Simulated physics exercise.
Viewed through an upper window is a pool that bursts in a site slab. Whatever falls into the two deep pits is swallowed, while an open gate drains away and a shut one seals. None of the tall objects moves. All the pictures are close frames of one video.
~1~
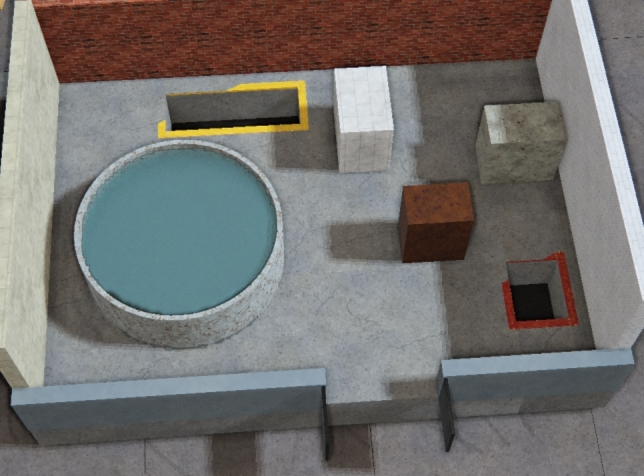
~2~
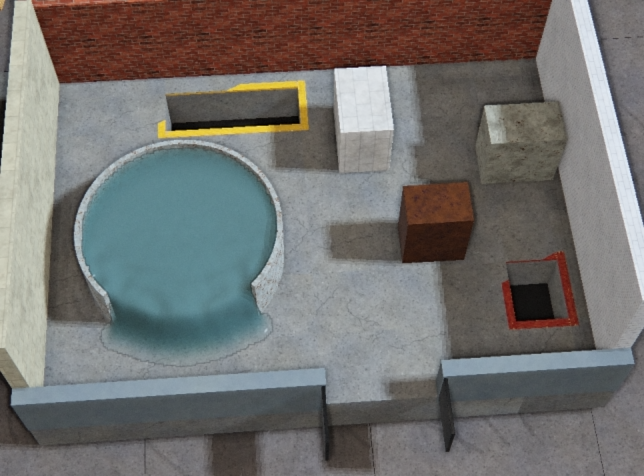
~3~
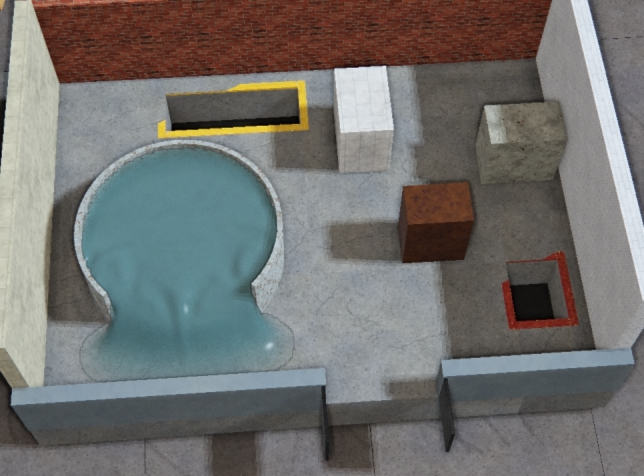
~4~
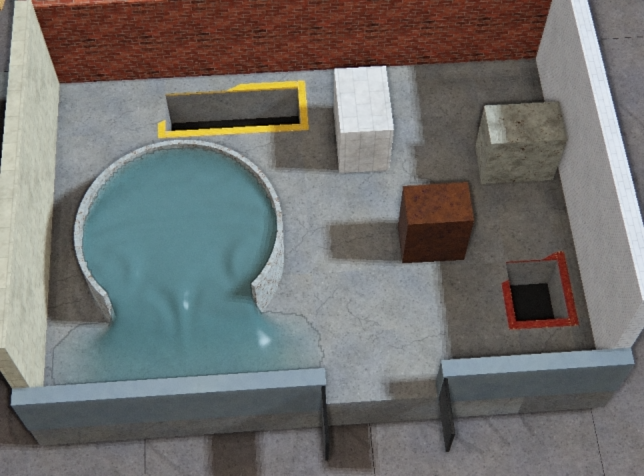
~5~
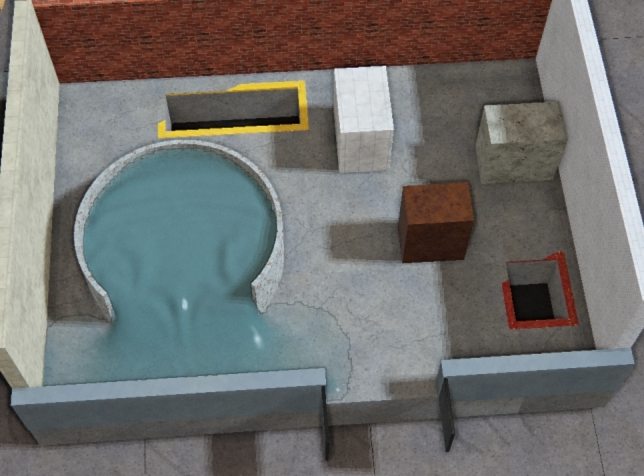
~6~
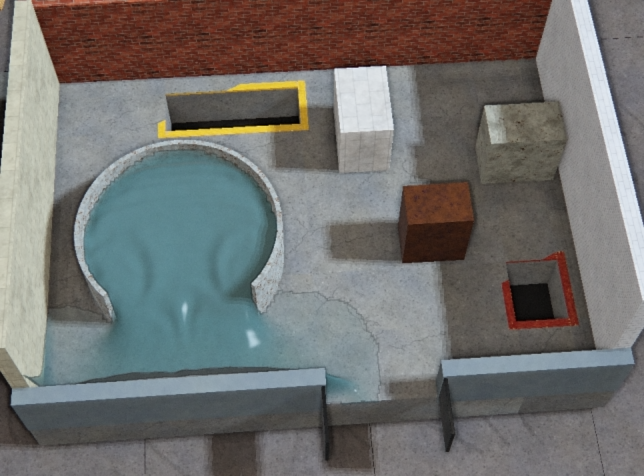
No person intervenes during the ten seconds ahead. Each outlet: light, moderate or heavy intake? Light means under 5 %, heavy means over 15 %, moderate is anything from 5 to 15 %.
Intake - gate: Moderate, red pit: Heavy, yellow pit: Heavy.
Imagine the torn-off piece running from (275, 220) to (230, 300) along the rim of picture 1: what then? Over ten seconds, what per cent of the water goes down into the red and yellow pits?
The red pit gets 40 per cent and the yellow pit 2 per cent.
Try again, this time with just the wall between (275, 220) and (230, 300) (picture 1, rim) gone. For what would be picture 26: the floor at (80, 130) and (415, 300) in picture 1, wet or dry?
Well, the first place ends up left untouched, and the second one drenched.
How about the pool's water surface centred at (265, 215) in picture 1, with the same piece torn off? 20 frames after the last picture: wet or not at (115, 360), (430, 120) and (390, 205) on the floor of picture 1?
Checking the three spots, I get swamped, high and dry, high and dry.
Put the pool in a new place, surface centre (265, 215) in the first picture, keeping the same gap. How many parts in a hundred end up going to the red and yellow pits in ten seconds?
Shares - red: 14 in a hundred, yellow: 20 in a hundred.
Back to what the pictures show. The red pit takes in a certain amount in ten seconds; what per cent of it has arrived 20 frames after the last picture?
The figure is near 30 per cent.
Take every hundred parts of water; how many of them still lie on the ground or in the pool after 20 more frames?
About 86 %.
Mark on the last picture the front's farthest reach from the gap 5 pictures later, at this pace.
The front tops out at about (522, 375).
A moment on, water covers 25 % of the floor; the gate 1 %, the red pit 0 %, the yellow pit 0 %.
Next, water covers 45 % of the floor; the gate 2 %, the red pit 1 %, the yellow pit 0 %.
Then, water covers 65 % of the floor; the gate 5 %, the red pit 8 %, the yellow pit 1 %.
Later, water covers 85 % of the floor; the gate 7 %, the red pit 17 %, the yellow pit 11 %.
In the end, water covers 95 % of the floor; the gate 10 %, the red pit 27 %, the yellow pit 17 %.
